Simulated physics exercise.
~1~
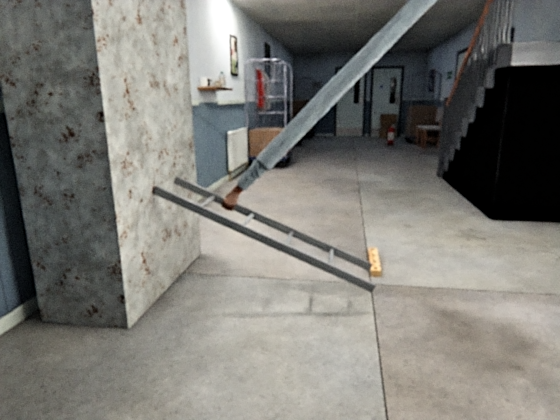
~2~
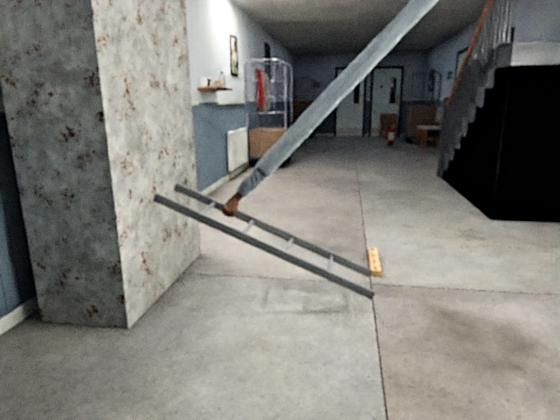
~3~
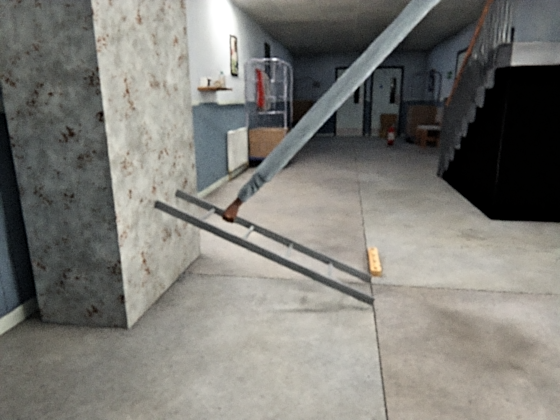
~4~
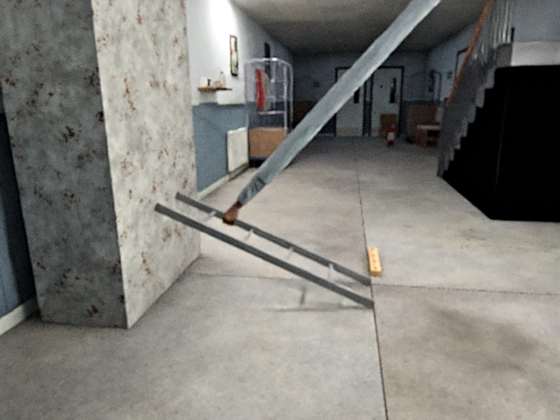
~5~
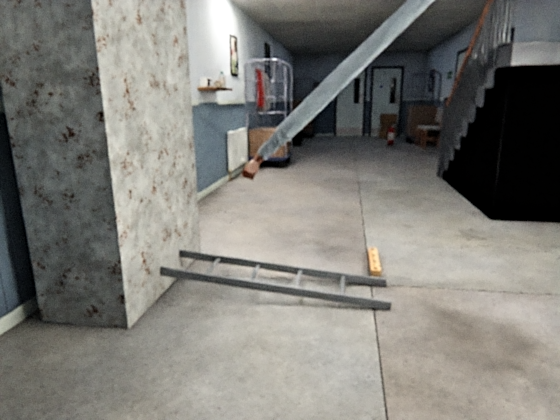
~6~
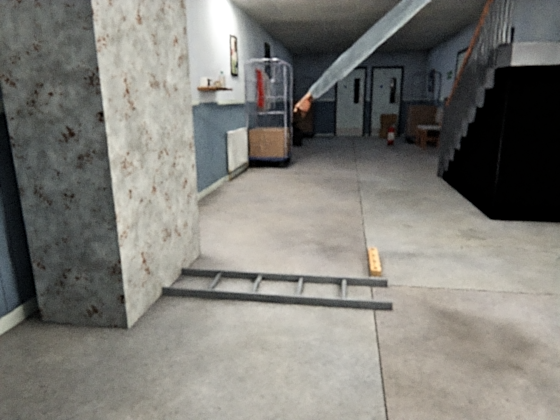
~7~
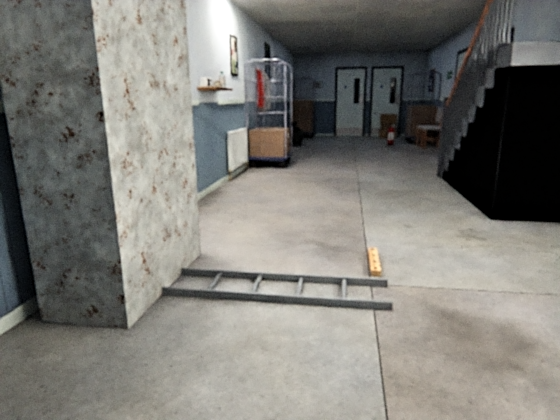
The footage shows a hand holding a grey ladder-like rack tilted against a patterned pillar, with a small wooden batten on the floor nearby. The hand lets go and withdraws toward the upper right, and the rack slips down and ends up lying flat on the floor.
